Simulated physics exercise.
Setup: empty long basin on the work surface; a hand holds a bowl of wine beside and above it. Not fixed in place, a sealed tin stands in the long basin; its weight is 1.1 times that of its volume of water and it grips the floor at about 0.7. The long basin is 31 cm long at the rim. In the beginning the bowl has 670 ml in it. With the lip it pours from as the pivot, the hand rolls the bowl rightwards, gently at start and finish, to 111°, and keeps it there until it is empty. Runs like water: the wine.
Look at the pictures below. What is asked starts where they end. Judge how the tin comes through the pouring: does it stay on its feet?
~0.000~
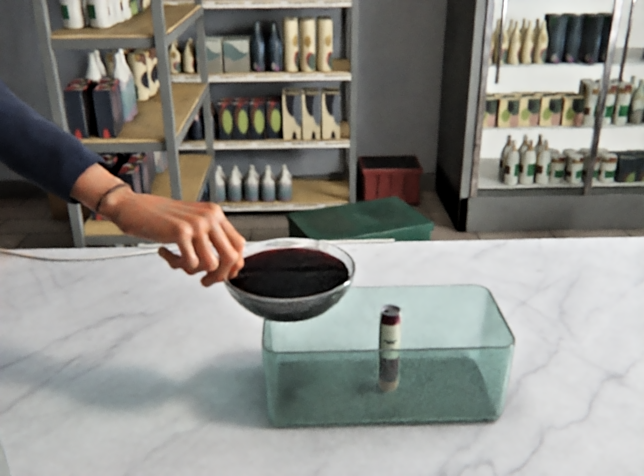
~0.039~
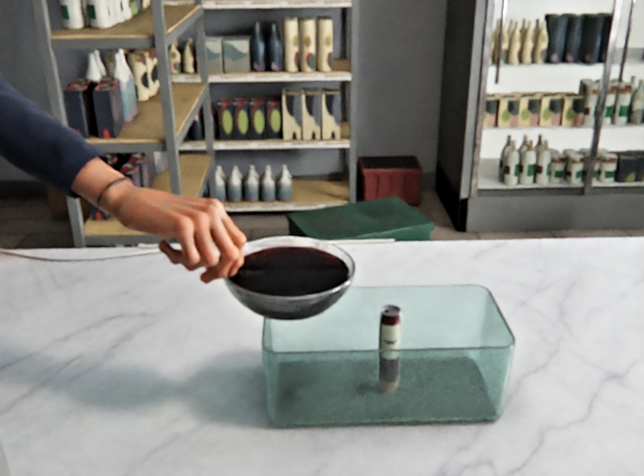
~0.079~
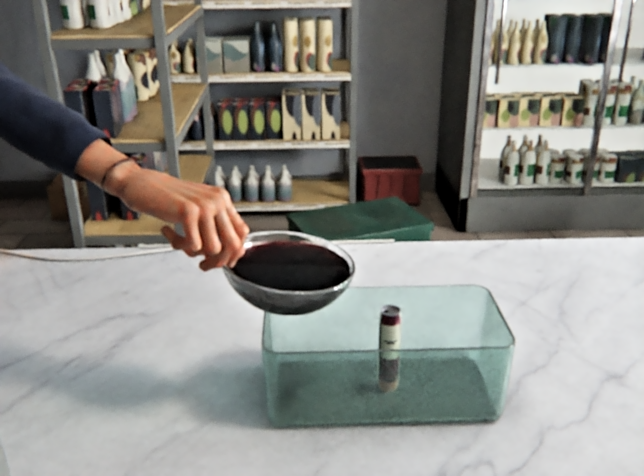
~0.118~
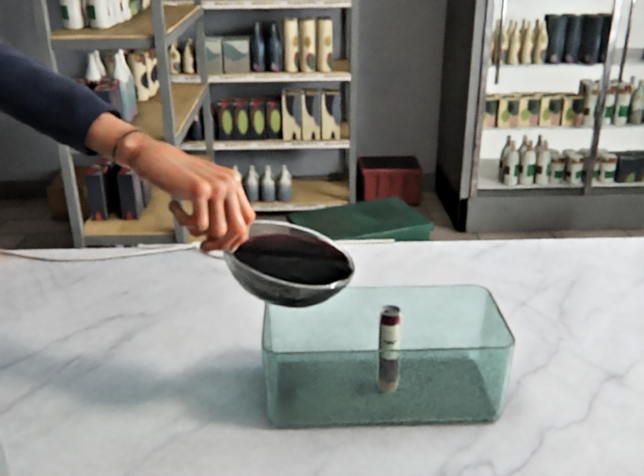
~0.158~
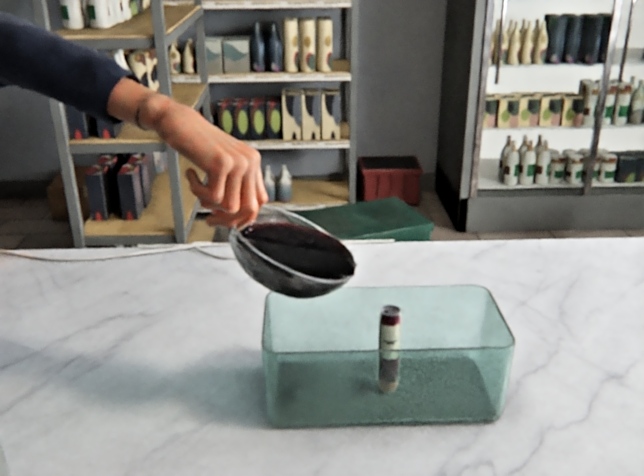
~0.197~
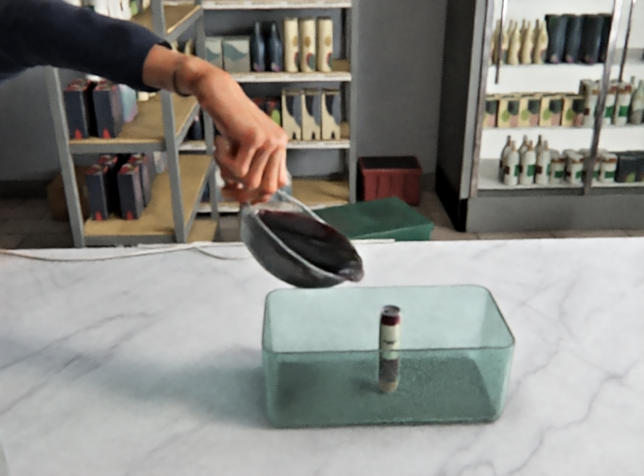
Yes, it stays on its base.
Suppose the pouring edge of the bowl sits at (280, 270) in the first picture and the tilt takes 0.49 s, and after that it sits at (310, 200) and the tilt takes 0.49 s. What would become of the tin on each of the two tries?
First it tips over; then it stays on its base.
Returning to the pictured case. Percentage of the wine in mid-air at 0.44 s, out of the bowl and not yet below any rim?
Around 60 in a hundred.
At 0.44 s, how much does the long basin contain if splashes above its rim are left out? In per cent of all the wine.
34 %, roughly.
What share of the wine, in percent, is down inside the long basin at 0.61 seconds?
Value: Approx. 76 %.
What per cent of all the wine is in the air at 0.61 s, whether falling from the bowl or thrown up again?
Near 24 percent.
By 0.44 s the tilt is 108° and 5 per cent is still to pour; the tin stands where it began.
By 0.61 s the tilt is 111° and 0 per cent is still to pour; the tin stands where it began.
By 0.79 s the tilt is 111° and 4 per cent is still to pour; the tin stands where it began.
By 0.99 s the tilt is 111° and 0 per cent is still to pour; the tin stands where it began.
At rest the tin stands where it began.
